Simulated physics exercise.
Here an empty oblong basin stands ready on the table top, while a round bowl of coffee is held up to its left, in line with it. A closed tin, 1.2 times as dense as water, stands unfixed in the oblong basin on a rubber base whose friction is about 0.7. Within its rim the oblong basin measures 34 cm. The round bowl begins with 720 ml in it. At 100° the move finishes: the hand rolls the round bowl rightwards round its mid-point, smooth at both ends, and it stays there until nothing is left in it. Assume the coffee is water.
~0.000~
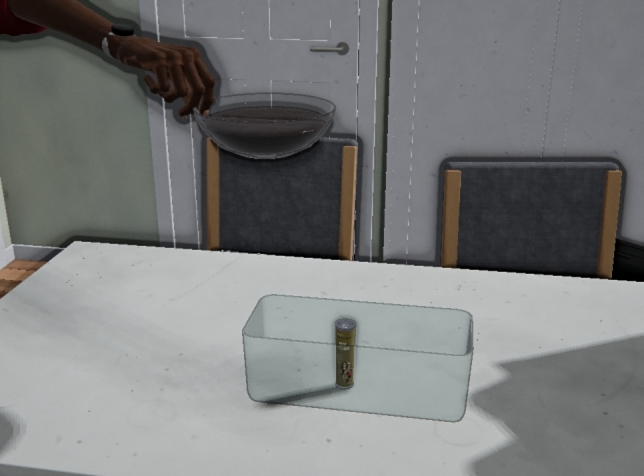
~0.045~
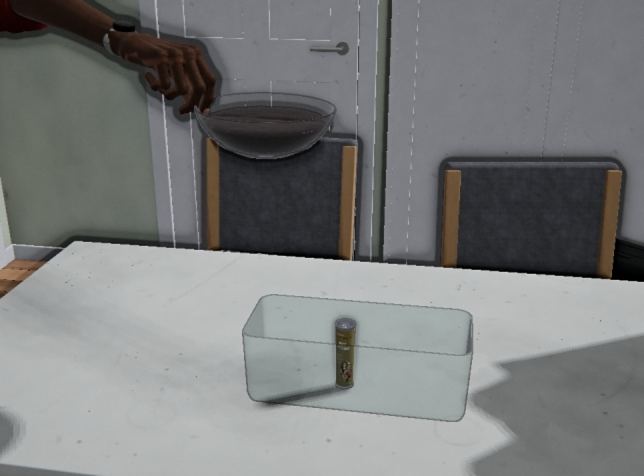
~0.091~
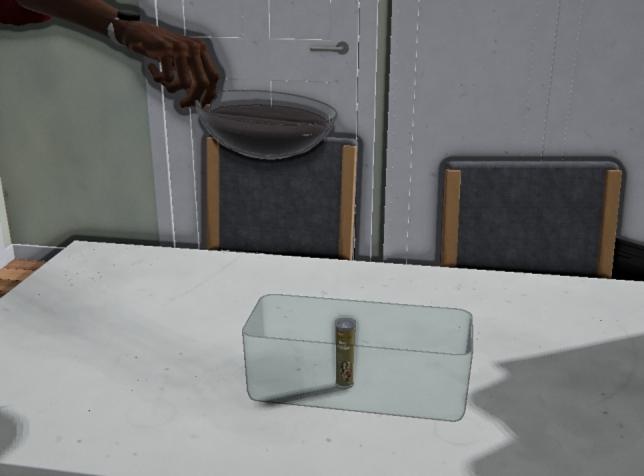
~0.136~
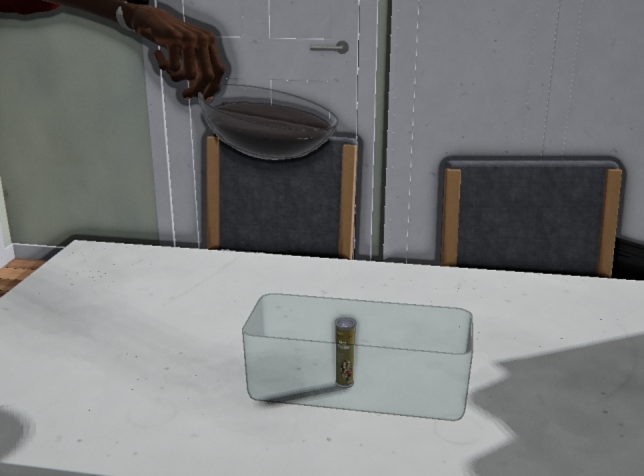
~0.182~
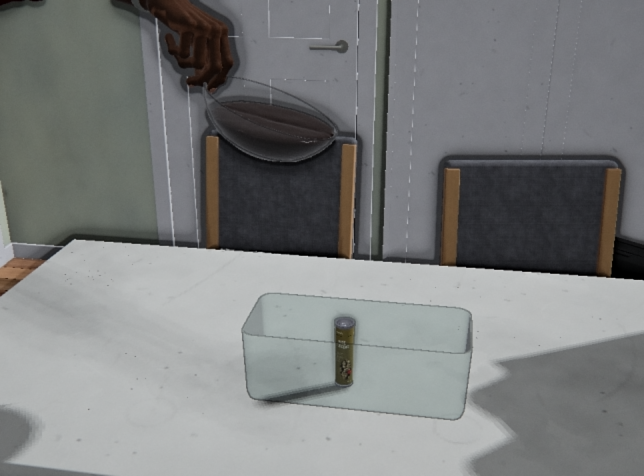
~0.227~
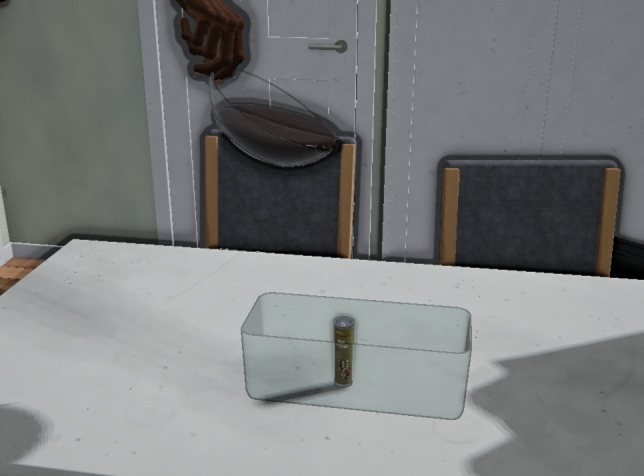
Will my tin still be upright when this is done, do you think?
It tips over.
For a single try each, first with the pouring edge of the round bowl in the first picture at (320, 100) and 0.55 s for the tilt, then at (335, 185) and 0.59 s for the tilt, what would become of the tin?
The tin overturns the first time and stays vertical the second time.
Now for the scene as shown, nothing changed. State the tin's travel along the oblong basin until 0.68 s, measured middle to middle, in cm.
It has moved some 1 cm.
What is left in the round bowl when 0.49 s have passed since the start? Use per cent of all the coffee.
Remaining: Near 1 % of the total.
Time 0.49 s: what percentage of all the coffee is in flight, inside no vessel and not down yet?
Near 88 per cent of it all.
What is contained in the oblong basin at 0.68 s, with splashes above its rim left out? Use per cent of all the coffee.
About 88 per cent.
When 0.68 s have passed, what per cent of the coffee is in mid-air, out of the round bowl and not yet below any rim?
Near 10 in a hundred.
By 0.49 s the tilt is 93° and 1 per cent is still to pour; the tin stands where it began.
By 0.68 s the tilt is 100° and 0 per cent is still to pour; the tin leans 8°.
By 0.87 s the tilt is 100° and 0 per cent is still to pour; the tin lies on its side.
By 1.09 s the tilt is 100° and 0 per cent is still to pour; the tin lies on its side.
At rest the tin lies on its side.
